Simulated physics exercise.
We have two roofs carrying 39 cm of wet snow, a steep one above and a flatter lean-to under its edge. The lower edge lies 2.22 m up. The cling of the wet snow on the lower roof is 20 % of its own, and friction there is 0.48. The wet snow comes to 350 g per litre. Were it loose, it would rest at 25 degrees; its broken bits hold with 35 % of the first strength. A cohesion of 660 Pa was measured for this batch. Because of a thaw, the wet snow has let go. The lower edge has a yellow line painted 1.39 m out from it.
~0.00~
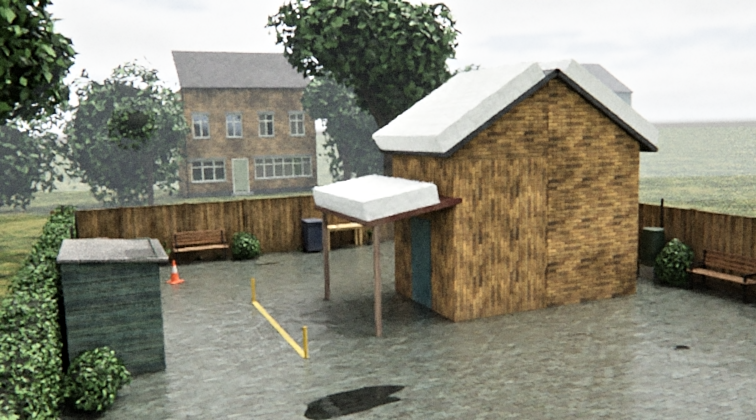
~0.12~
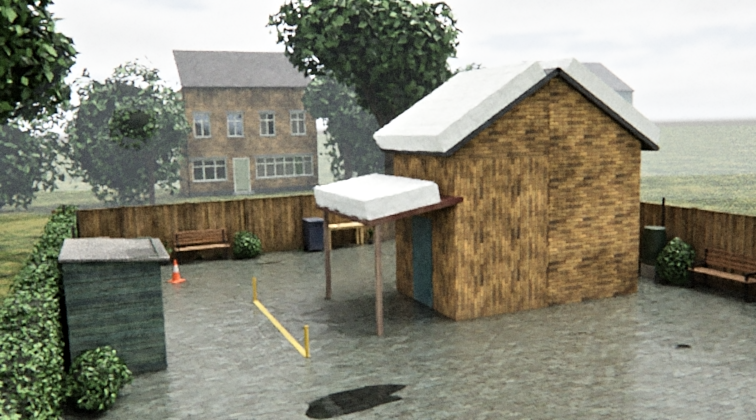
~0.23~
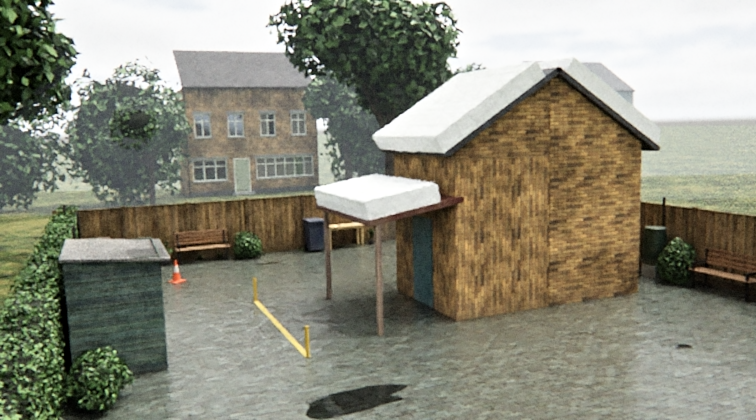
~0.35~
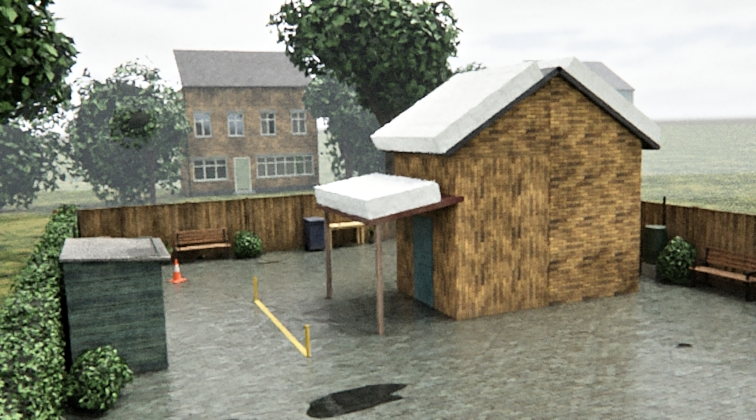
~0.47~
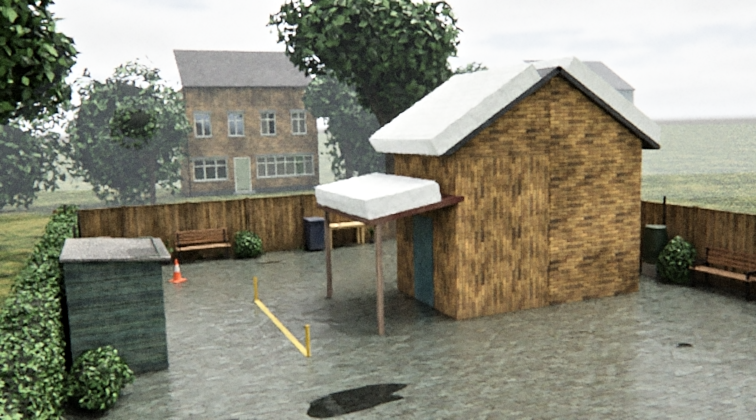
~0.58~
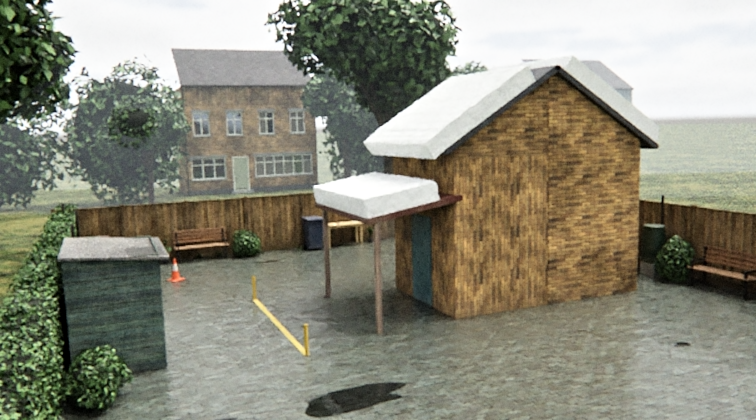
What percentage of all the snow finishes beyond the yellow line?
About 12 %.
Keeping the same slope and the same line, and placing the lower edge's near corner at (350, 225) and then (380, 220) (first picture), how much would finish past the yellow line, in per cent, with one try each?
Close to 6 % on the first try, close to 20 % on the next.
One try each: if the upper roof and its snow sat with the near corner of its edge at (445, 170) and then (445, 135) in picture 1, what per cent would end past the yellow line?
In turn about 0 %, 35 %.
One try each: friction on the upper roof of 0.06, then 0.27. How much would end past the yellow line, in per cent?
In turn about 40 %, 25 %.
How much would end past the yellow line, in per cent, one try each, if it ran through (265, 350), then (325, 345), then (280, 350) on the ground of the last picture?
Respectively about 3 in a hundred, 25 in a hundred and 7 in a hundred.
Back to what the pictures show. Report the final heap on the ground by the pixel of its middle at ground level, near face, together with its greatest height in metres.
Middle around (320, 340); height roughly 0.4 m.
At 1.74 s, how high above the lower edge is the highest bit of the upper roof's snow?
Roughly 1.7 m.
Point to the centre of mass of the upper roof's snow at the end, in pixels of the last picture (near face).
Near face, approx. (360, 264).
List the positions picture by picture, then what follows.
The first picture shows foremost bit of the wet snow at (443, 136).
The second picture shows foremost bit of the wet snow at (443, 135), its middle shifted 1.1 cm.
The third picture shows foremost bit of the wet snow at (443, 150), its middle shifted 4.3 cm, 2 % of it past the upper edge, in one piece.
The fourth picture shows foremost bit of the wet snow at (441, 151), its middle shifted 9.8 cm, 4 % of it past the upper edge, in one piece.
The fifth picture shows foremost bit of the wet snow at (438, 150), its middle shifted 18 cm, 6 % of it past the upper edge, in one piece.
The sixth picture shows foremost bit of the wet snow at (432, 149), its middle shifted 28 cm, 10 % of it past the upper edge, in one piece.
After 1.11 s, none is below the lower edge and 0 % is past the line.
After 1.74 s, none is below the lower edge and 0 % is past the line.
After 2.37 s, 19 % is below the lower edge and 0 % is past the line.
After 3.00 s, 38 % is below the lower edge and 10 % is past the line.
After 5.80 s, 47 % is below the lower edge and 12 % is past the line.
